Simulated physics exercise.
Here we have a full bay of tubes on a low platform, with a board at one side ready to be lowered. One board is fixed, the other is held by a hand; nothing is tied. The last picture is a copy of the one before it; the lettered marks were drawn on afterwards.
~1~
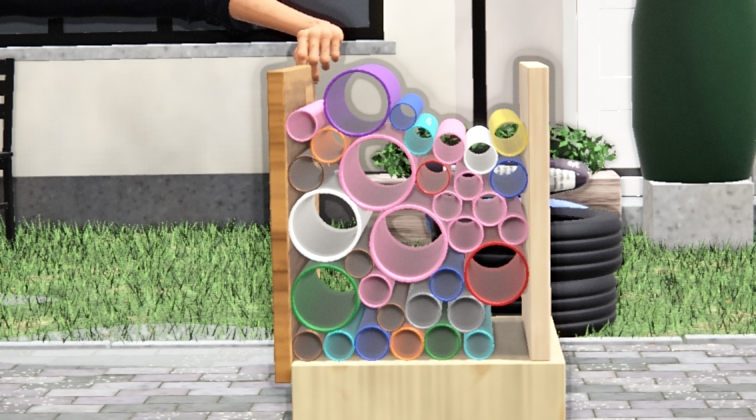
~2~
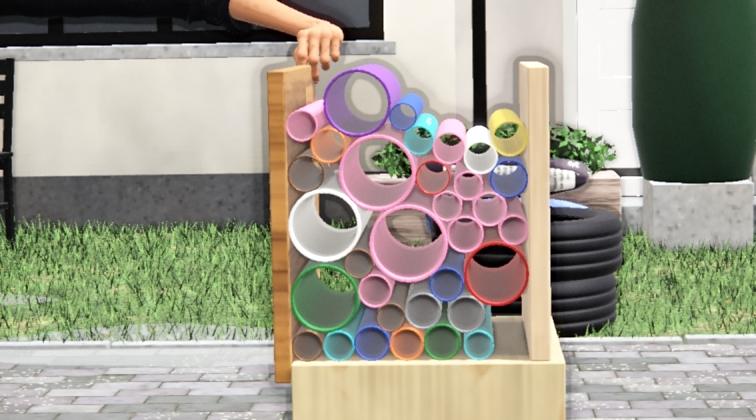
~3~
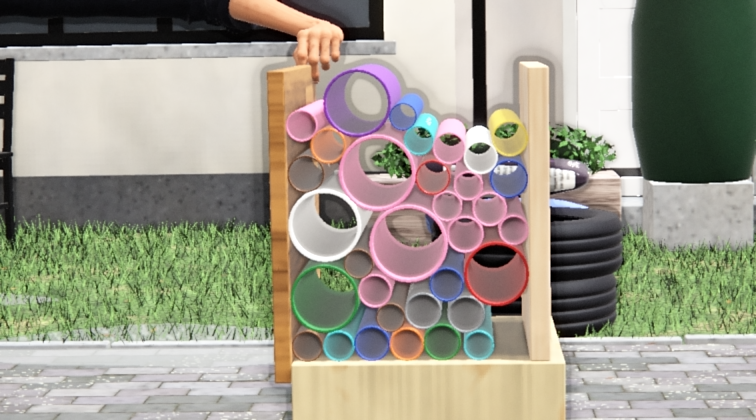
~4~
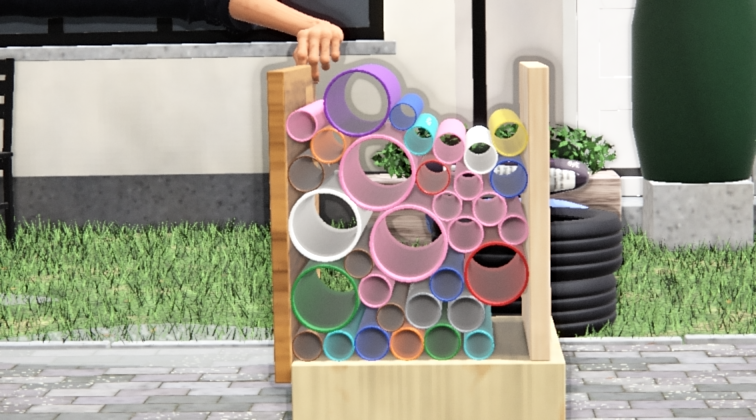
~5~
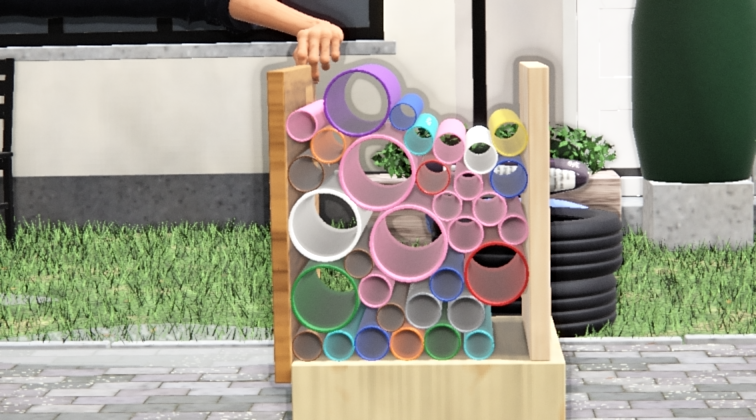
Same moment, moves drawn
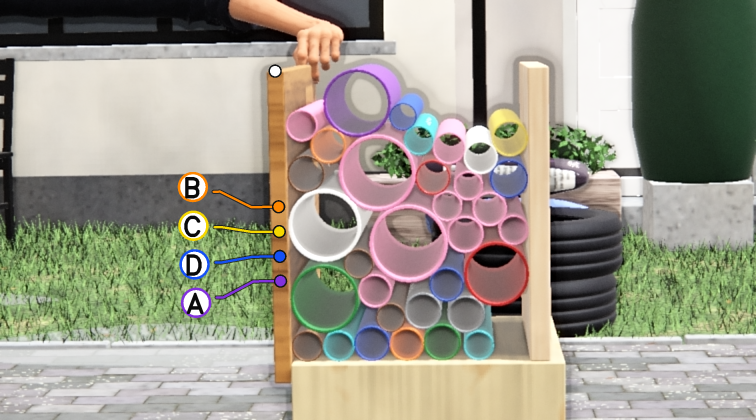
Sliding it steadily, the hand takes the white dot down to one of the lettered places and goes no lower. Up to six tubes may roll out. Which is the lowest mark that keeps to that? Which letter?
The last mark within the limit is D.
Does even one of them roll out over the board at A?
At A: Yes.
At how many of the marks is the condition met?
Three of them.
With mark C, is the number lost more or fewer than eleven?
Fewer than eleven.
On the marked copy, A at (280, 281); B at (279, 207); C at (279, 231); D at (280, 256); the white dot at (275, 71).
Following D. Soon after the start, top of the board (287, 149).
Later, top of the board (289, 236).
In the end, top of the board (289, 255), three out over the board.
As for the rest, A seven out over the board; B three out over the board; C three out over the board.
